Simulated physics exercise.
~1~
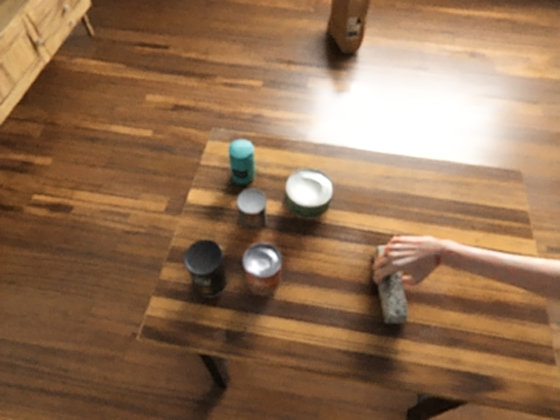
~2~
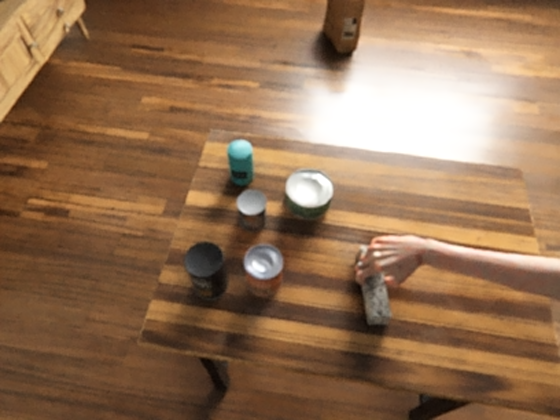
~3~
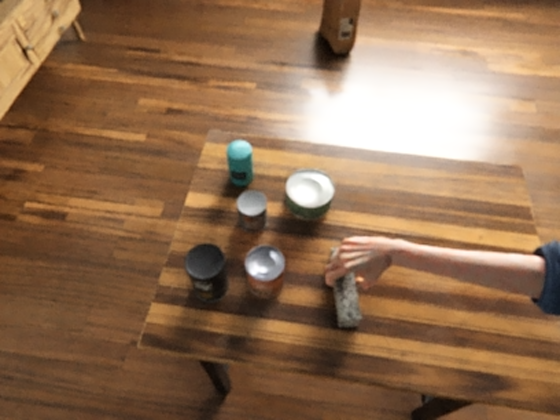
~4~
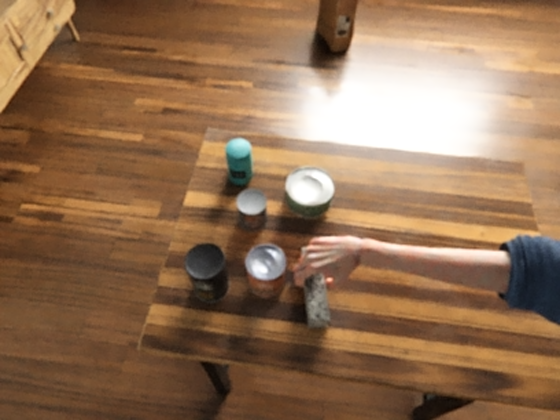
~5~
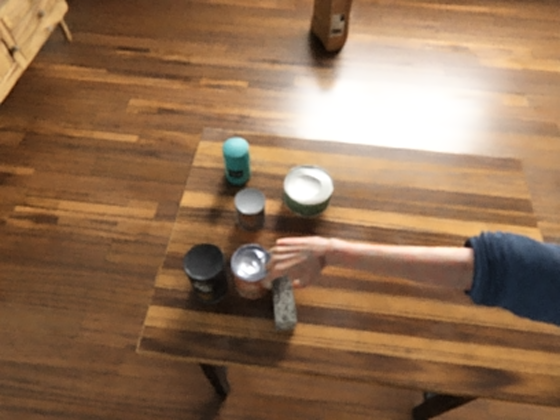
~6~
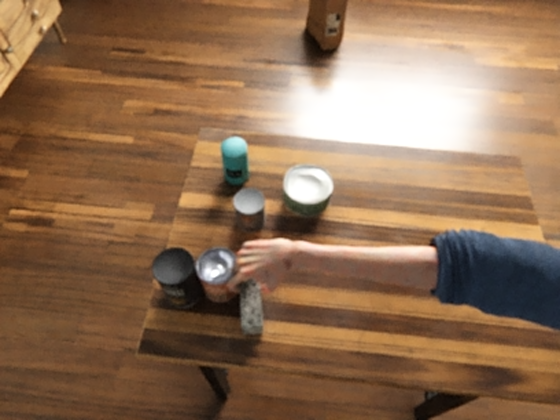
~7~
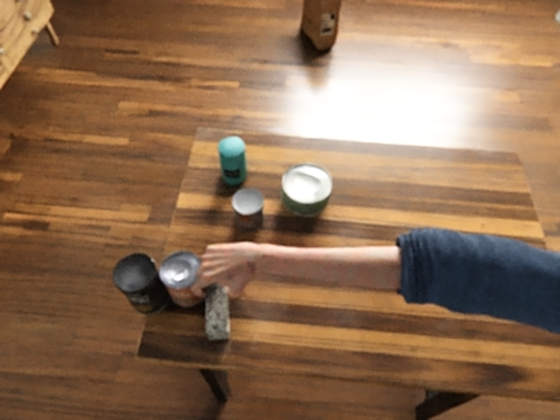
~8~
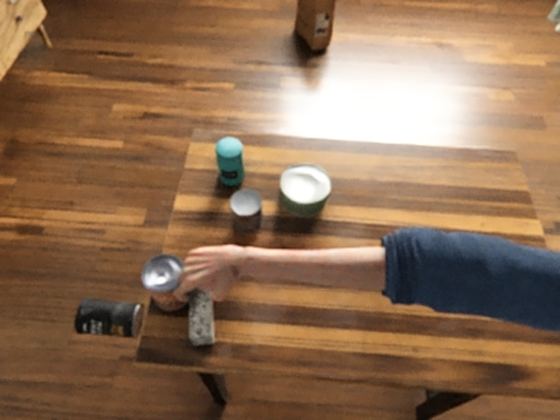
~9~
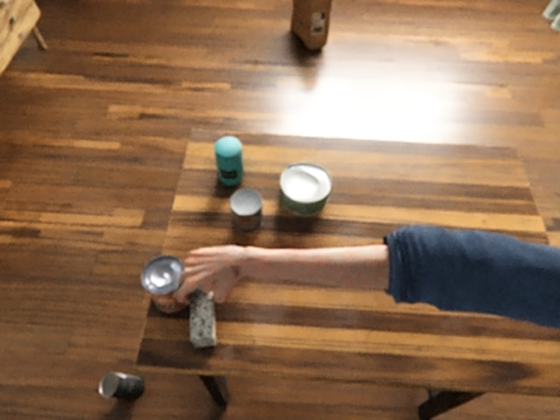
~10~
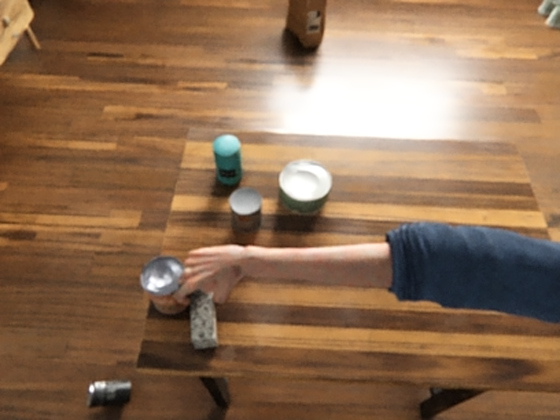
A hand slid a speckled block leftward across a wooden table into an orange tin, which pushed a black tin off the left edge and onto the floor, while the orange tin stopped upright at the edge and the other containers stayed put.
